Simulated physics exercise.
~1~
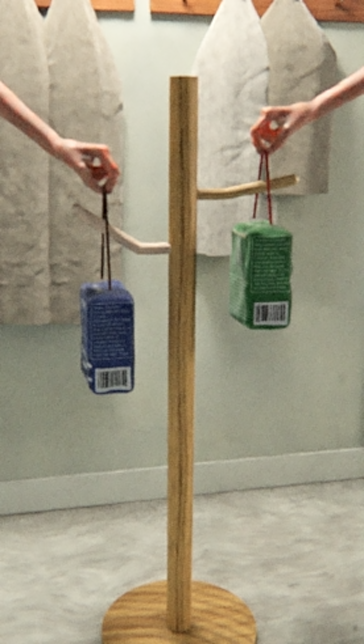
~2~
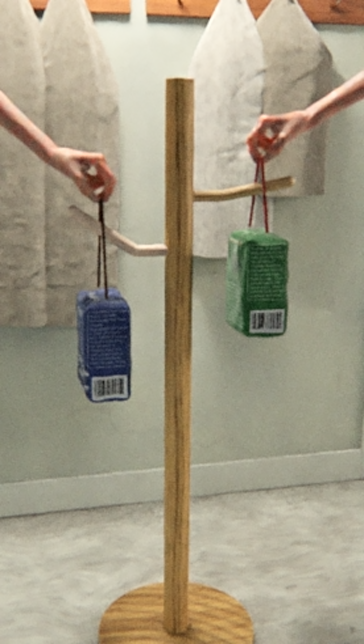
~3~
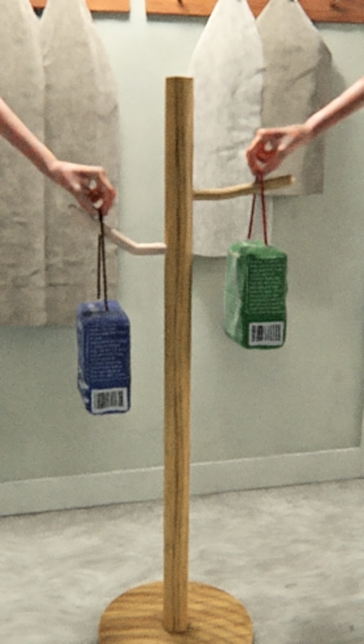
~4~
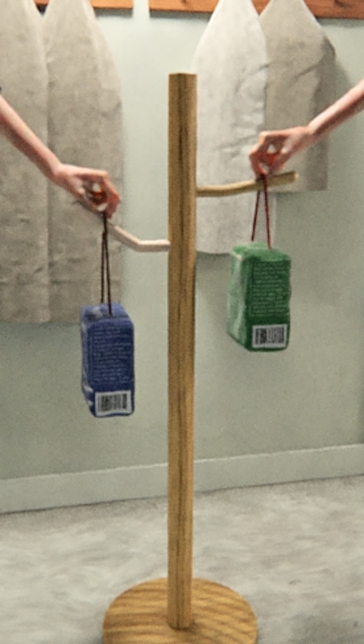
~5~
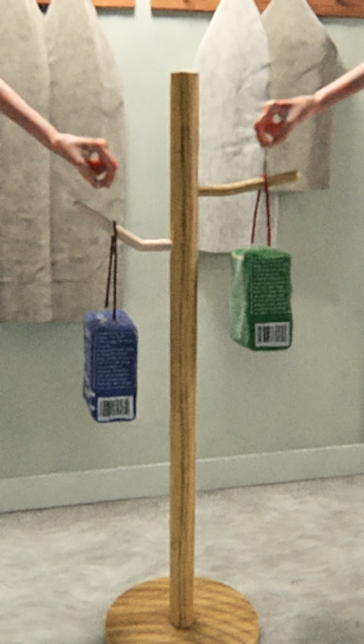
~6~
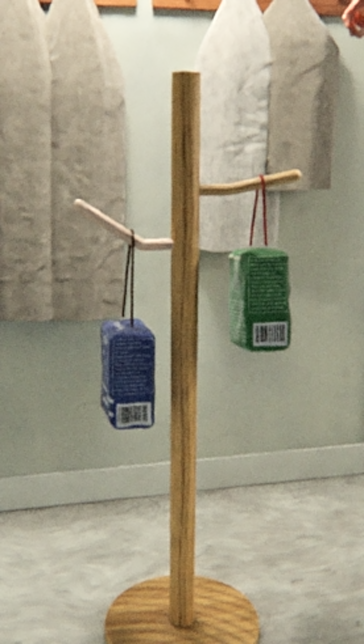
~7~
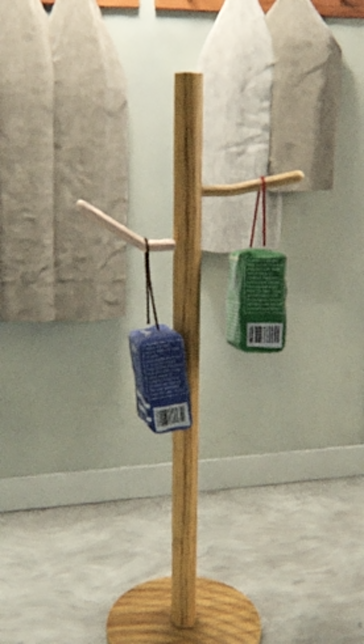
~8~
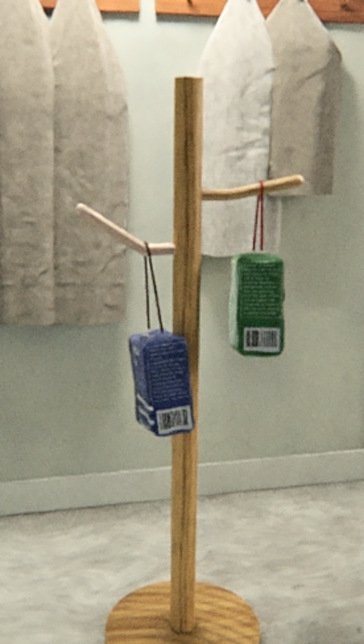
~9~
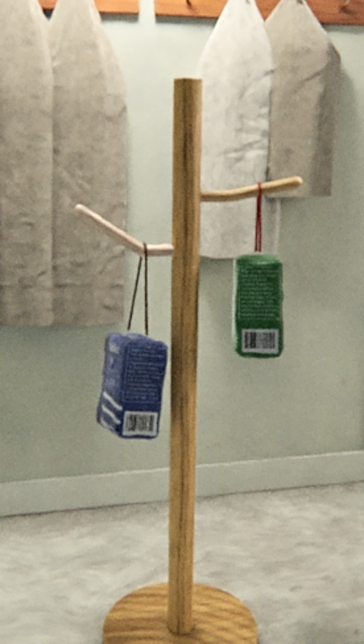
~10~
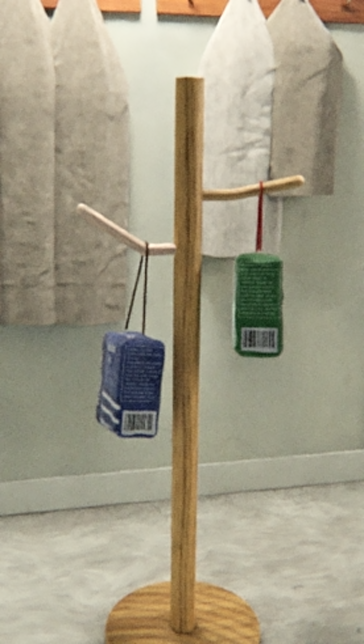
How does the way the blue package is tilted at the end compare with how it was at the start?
At the start the blue package is upright beneath the hand holding its cord. By the end it is leaning as it hangs from the left peg.
